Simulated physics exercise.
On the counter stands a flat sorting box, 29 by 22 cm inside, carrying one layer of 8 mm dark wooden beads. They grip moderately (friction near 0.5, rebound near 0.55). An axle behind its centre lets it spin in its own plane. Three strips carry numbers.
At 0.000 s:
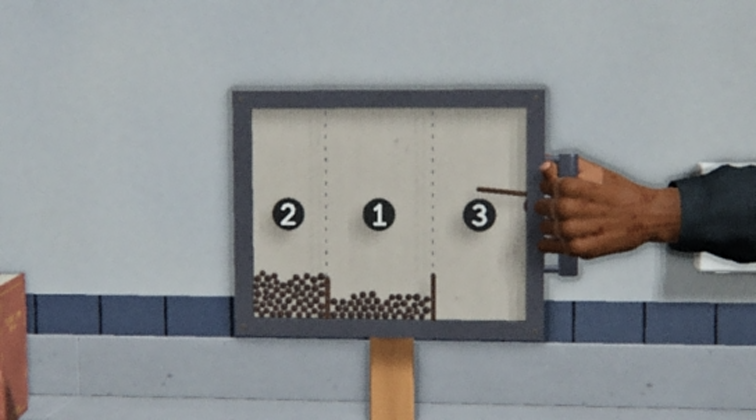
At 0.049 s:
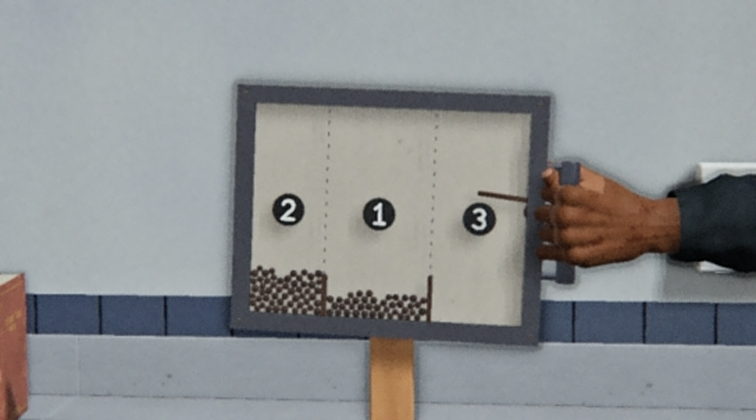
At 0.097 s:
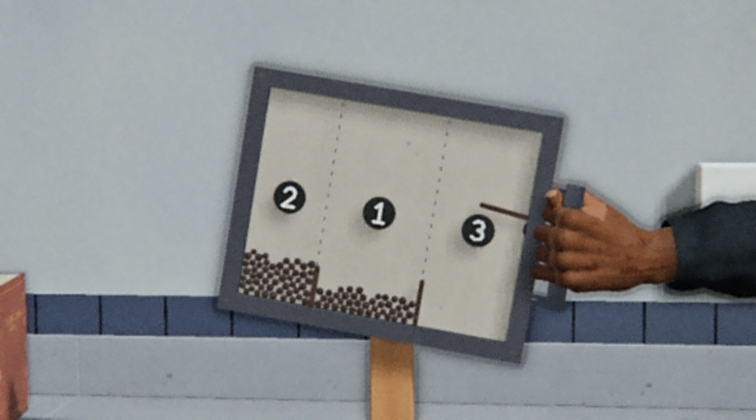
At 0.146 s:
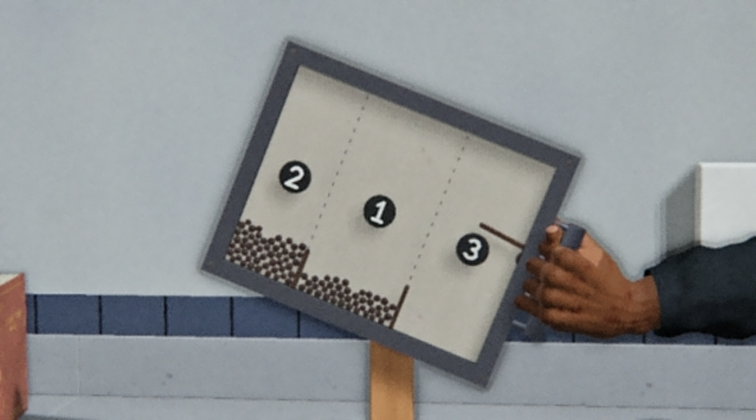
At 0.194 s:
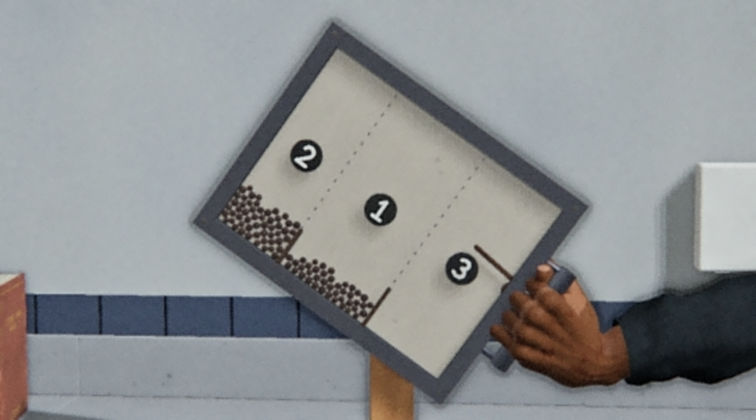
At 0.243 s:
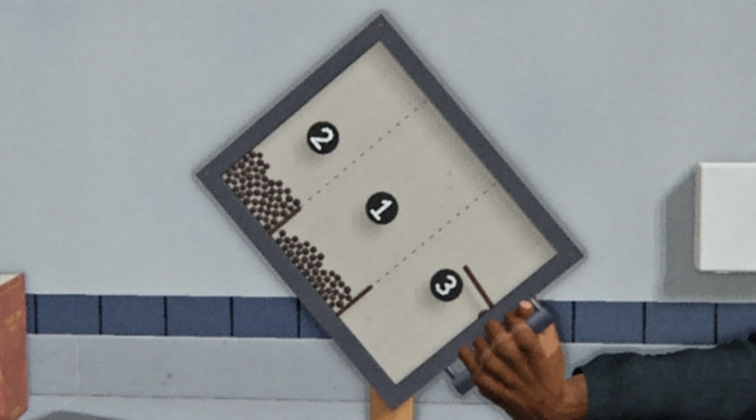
A hand gripping the handle of a grey-framed box of dark beads, turning it steadily clockwise from level to steeply slanted.
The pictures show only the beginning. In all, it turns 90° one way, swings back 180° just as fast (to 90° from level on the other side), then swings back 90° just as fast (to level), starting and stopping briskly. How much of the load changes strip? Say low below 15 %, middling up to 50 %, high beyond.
It is middling.
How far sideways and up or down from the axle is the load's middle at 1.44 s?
About 1 cm right and 10 cm below.
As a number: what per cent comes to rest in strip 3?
Some 15 per cent.
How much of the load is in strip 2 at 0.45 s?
About 50 per cent.
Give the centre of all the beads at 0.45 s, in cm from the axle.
About 8 cm left and 5 cm above.
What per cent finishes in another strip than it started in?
About 35 per cent.
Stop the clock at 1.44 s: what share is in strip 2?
Some 50 per cent.
After 0.45 s, it stands 90° clockwise; the beads' middle is 8 cm left of and 5 cm above the centre; no. 1, 50 %, no. 2, 50 %; 5 % have changed strip.
After 1.44 s, it stands 45° anticlockwise; the beads' middle is 1 cm right of and 10 cm below the centre; no. 1, 35 %, no. 2, 50 %, no. 3, 15 %; 40 % have changed strip.
After 1.67 s, it stands level; the beads' middle is 6 cm left of and 9 cm below the centre; no. 1, 35 %, no. 2, 50 %, no. 3, 15 %; 35 % have changed strip.
All still by 2.5 s, it stands level; no. 1, 35 %, no. 2, 50 %, no. 3, 15 %; 35 % have changed strip.
